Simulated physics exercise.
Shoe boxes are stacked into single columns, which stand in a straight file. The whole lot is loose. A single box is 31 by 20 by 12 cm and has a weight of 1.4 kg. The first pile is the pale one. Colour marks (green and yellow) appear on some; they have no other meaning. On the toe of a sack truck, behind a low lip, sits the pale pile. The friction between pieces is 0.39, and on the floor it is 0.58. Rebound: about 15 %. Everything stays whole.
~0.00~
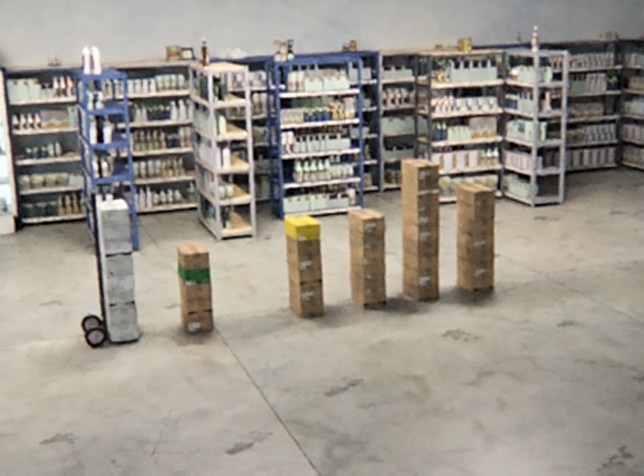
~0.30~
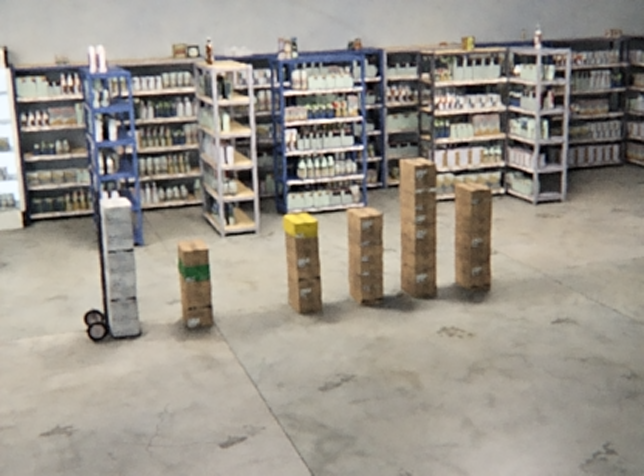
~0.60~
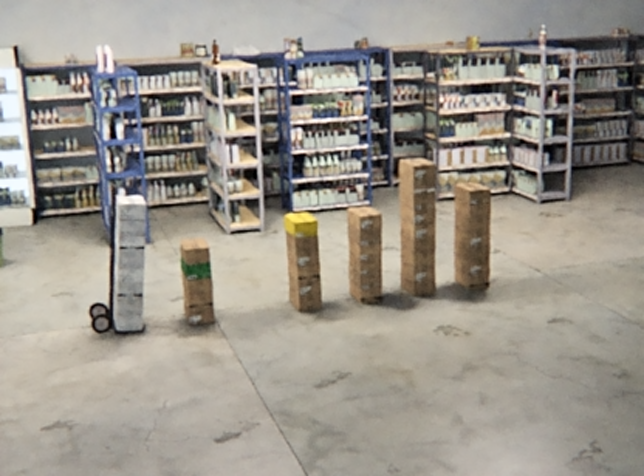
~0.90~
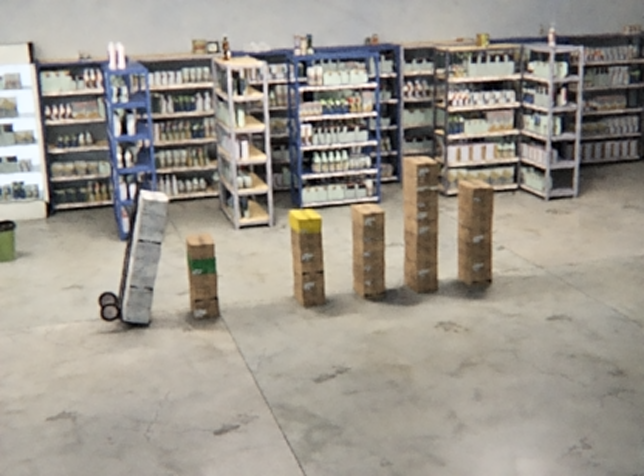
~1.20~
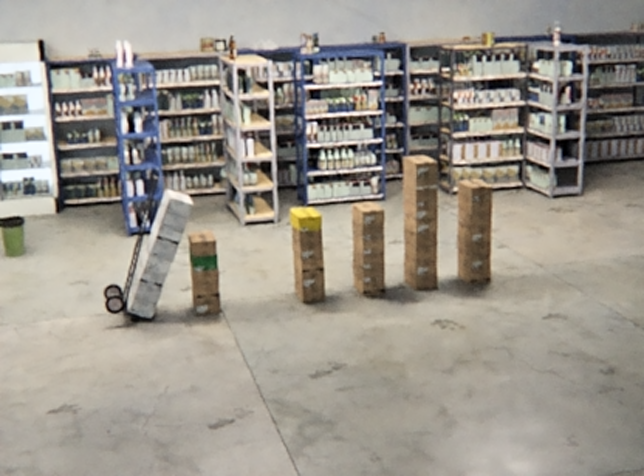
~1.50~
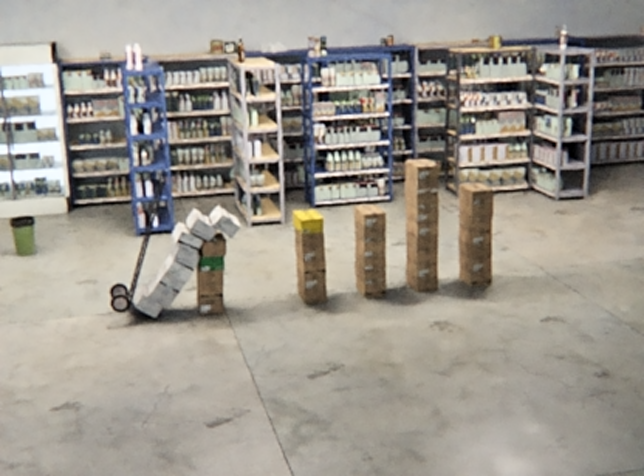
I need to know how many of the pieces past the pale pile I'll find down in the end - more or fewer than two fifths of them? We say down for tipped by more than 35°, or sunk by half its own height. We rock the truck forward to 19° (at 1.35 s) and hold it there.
You'll find fewer than two fifths down.
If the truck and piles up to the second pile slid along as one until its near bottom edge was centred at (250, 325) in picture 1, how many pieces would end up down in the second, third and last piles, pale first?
Second 3, third 6, last 7.
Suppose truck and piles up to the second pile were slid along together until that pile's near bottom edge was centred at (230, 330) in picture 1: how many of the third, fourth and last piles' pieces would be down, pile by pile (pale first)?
Count of fallen pieces - third: 0; fourth: 0; last: 0.
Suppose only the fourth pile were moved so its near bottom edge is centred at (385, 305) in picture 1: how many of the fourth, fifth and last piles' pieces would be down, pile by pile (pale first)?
Pile tally - fourth: 0, fifth: 0, last: 0.
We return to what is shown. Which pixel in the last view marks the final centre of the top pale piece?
The top piece finishes near (288, 289).
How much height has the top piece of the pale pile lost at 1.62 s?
About 40 cm.
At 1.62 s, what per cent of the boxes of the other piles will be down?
By then 0 %.
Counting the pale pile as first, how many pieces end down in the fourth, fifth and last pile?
The fourth pile gives 0, the fifth 0, the last 0.
After 1.62 s, 8 of the pale pile down; none of the 33 other boxes down, 5 disturbed; green box leaning 5°.
After 1.82 s, 8 of the pale pile down; none of the 33 other boxes down, 5 disturbed; green box leaning 12°.
After 2.06 s, 8 of the pale pile down; 4 of the 33 other boxes down; green box leaning 40°, 10 cm lower.
After 2.28 s, 8 of the pale pile down; 4 of the 33 other boxes down; green box leaning 36°, 18 cm lower.
At rest (3.0 s), 7 of the pale pile down; 4 of the 33 other boxes down; green box leaning 43°, 20 cm lower; yellow box shifted 21 mm. That is 12 per cent. As the last picture would show them, middles, green box near (275, 275), yellow box near (311, 221).
